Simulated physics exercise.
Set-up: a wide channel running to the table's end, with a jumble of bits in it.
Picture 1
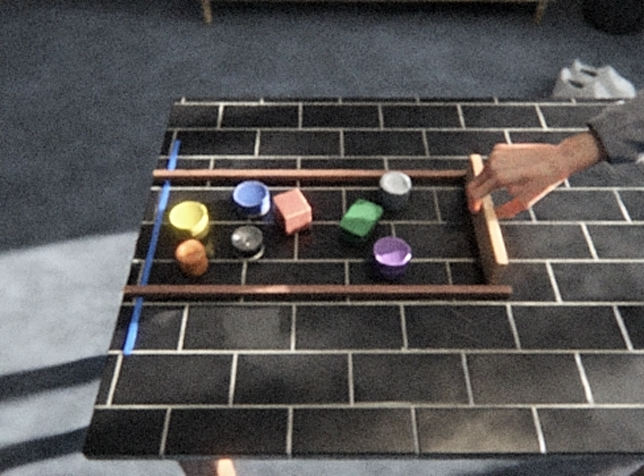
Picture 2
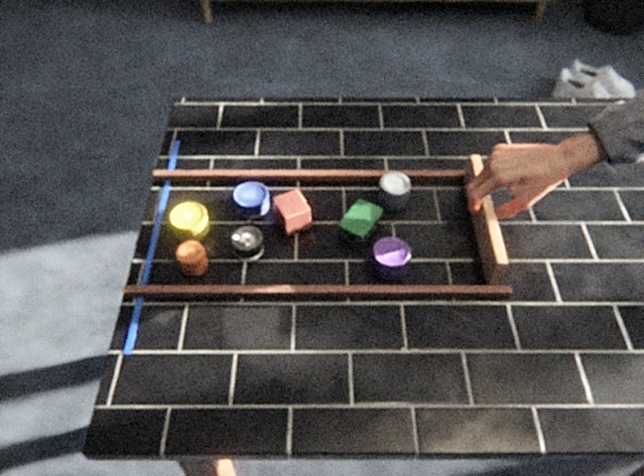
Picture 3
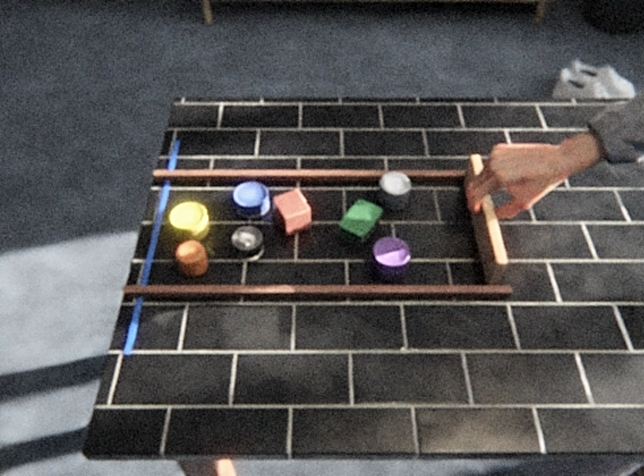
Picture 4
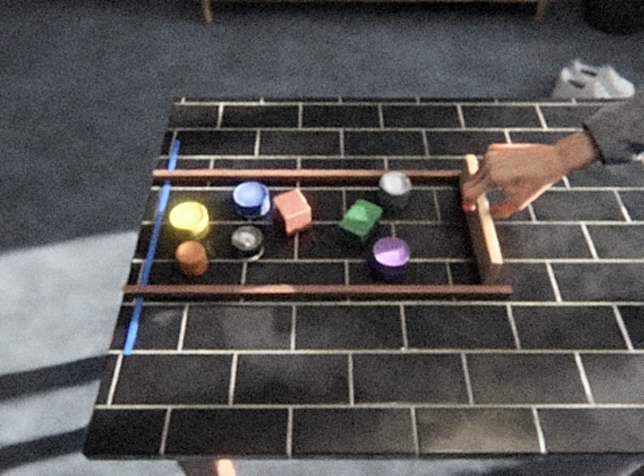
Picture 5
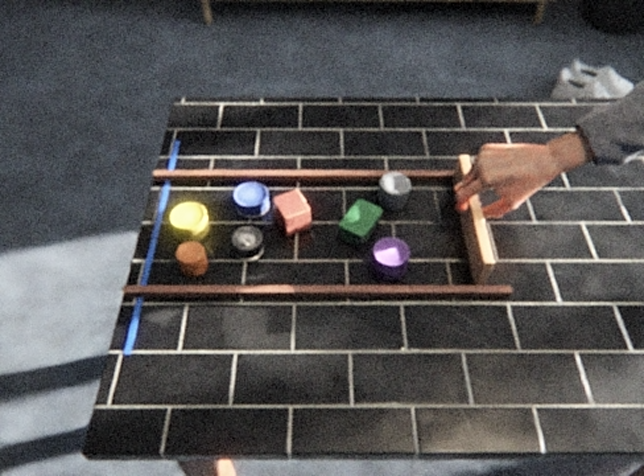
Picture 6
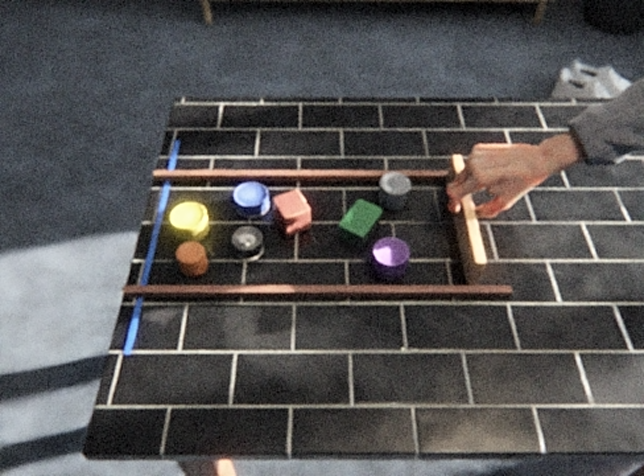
A hand slid a wooden board slightly left between two rails on a black tiled table, while the small colourful tubs, lids and blocks scattered between it and a strip of blue tape stayed still.
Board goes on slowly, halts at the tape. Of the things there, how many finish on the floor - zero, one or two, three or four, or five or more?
Five or more finish on the floor.
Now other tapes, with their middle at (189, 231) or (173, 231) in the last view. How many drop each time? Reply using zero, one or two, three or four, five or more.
One or two, then more than four.
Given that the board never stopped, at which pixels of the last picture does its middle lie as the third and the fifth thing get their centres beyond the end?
First about (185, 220), next about (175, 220).
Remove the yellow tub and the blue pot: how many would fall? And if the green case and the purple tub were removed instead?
First 3, then 2.
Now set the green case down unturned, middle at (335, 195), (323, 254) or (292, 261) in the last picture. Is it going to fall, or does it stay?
Results by place: It does not stay; it does not stay; it does not stay.
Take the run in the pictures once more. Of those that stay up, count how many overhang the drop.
3.
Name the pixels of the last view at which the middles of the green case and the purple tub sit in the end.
In the last picture they sit at about (139, 233) and about (127, 262).
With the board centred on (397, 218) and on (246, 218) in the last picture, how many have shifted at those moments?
One spot: 2. Other spot: 8.
A little later, none off yet; yellow tub at rest near (190, 223); orange lid at rest near (192, 260); blue pot at rest near (252, 200).
When it is over, the number that fall off is five or more; down, red block, black tin, blue pot, orange lid and yellow tub.
